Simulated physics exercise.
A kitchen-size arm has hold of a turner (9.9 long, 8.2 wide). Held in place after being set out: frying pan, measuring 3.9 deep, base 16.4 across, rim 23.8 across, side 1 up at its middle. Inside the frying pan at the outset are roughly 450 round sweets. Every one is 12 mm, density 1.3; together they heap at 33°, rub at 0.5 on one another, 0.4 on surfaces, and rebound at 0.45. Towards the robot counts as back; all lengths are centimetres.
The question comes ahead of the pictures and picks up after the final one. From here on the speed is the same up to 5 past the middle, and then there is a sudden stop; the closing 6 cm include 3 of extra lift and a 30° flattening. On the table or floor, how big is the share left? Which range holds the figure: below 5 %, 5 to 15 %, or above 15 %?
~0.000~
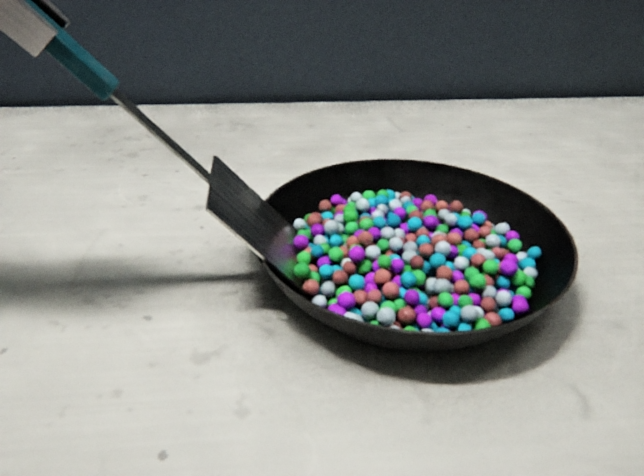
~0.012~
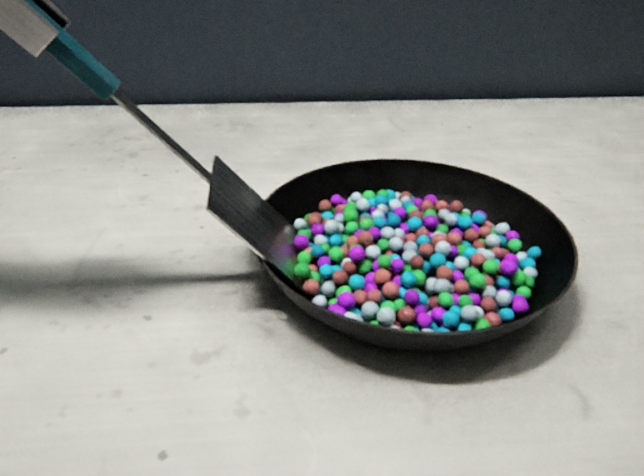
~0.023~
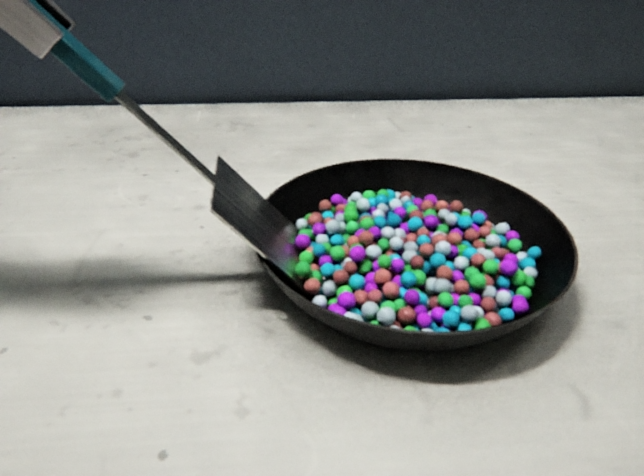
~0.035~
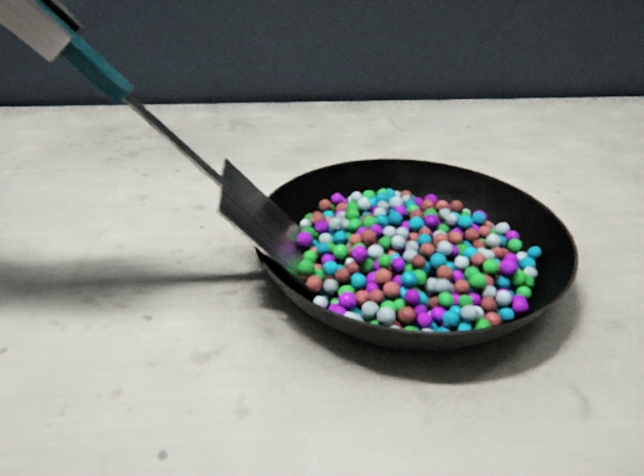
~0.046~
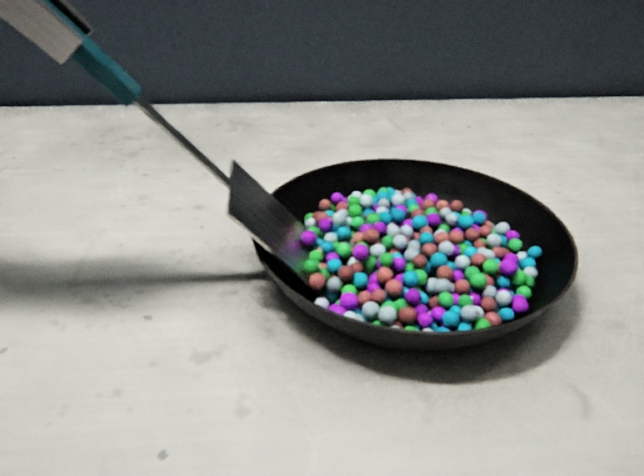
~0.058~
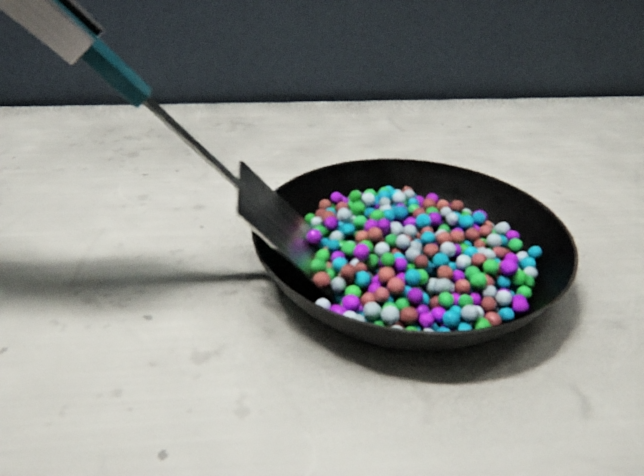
The figure lies below 5 %.
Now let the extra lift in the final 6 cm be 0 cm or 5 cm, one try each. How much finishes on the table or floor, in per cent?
0 and 0 per cent.
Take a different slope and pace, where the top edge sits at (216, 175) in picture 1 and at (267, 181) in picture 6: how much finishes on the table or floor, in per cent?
5 %.
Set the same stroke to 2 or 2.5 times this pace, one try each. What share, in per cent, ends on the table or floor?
First try around 10 %, second try around 15 %.
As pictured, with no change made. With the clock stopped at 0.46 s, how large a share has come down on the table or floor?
Some 0 per cent of the load.
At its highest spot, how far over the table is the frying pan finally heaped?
About 6.0 centimetres.
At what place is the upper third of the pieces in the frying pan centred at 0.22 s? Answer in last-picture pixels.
Near pixel (451, 232).
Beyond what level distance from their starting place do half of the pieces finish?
Roughly 3 cm.
After 0.14 s, sloping 49°, highest piece 4 above the table; 450 in the frying pan.
After 0.22 s, sloping 34°, highest piece 6 above the table; 450 in the frying pan.
After 0.46 s, sloping 19°, highest piece 6 above the table; 450 in the frying pan.
After 1.51 s, sloping 19°, highest piece 6 above the table; 450 in the frying pan.
At rest, 450 in the frying pan. That is 0 % on the table or floor.
